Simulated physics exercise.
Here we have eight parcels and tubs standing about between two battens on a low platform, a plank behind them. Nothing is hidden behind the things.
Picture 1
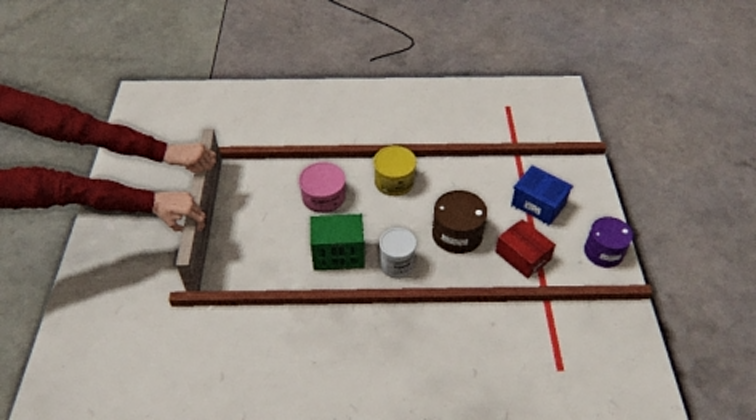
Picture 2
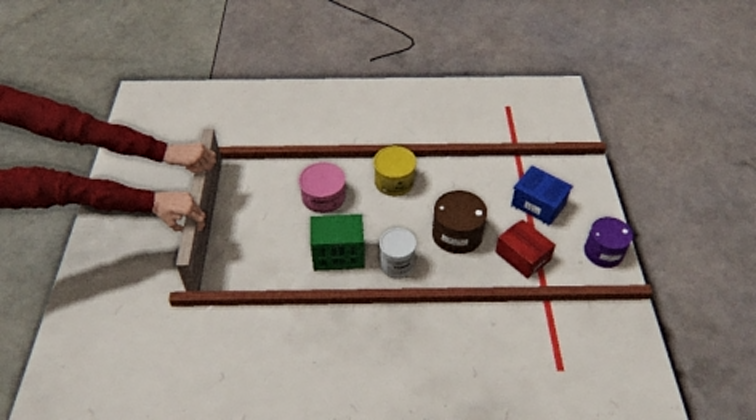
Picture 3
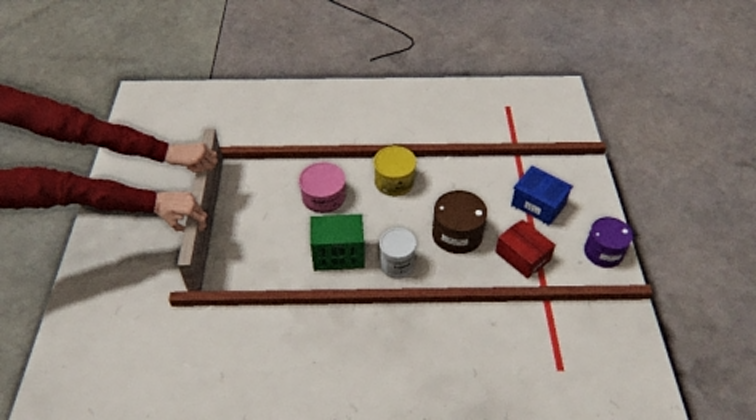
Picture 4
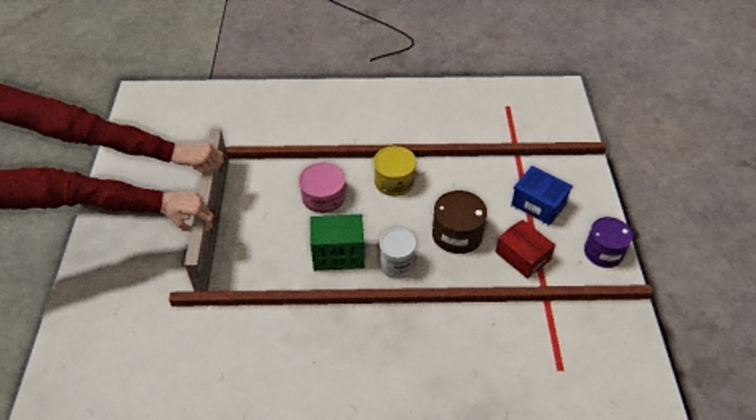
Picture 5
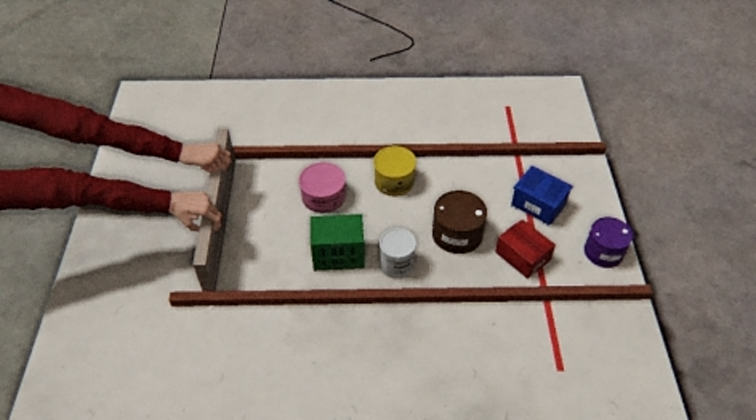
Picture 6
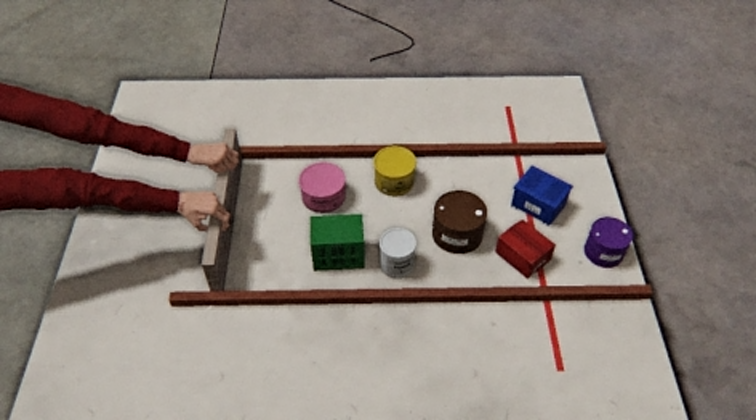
Two red-sleeved arms at the left hold a grey plank upright, seen from above at an angle on a pale platform between two reddish-brown battens. Ahead of it stand pink and yellow tubs, a green crate, a white tub, a brown canister, then blue and red boxes by a red line, with a purple canister beyond. The hands first stay still, then push the plank slightly rightward, touching nothing, while everything else and the view remain still.
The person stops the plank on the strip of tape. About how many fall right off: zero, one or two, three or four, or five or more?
In the end the number that fall off is one or two.
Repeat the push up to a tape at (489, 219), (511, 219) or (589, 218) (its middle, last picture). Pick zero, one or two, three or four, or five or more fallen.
In that order: No fall at all; either one or two; five or more.
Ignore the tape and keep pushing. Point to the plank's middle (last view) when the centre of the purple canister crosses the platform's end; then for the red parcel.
Its middle is around (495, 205) and around (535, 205).
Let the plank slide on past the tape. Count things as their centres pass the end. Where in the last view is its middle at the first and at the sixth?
Its middle is around (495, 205) and later (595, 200).
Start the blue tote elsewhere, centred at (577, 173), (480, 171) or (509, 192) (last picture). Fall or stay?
In turn it remains up; does not fall; survives.
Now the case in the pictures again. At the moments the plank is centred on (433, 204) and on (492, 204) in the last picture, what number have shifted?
At the one place 6, at the other 8.
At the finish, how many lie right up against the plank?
The number is 3.
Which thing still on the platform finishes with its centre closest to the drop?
The red parcel ends nearest.
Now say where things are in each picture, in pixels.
In the first picture, purple canister (608, 242); blue tote (541, 196); red parcel (525, 248); plank (201, 208); tape (530, 219).
In the second picture, blue tote (541, 196); pink pail (323, 188).
In the third picture, red parcel (525, 248); green crate (338, 243).
In the fourth picture, purple canister (608, 242); brown canister (459, 222).
In the fifth picture, blue tote (541, 196); yellow pail (395, 172).
In the sixth picture, purple canister (608, 242); blue tote (541, 196); red parcel (525, 248); plank (224, 207); tape (530, 219).
A little later, none off yet; purple canister at rest near (608, 242); blue tote at rest near (541, 196); red parcel at rest near (525, 248).
When it is over, the number that fall off is one or two; down, purple canister.
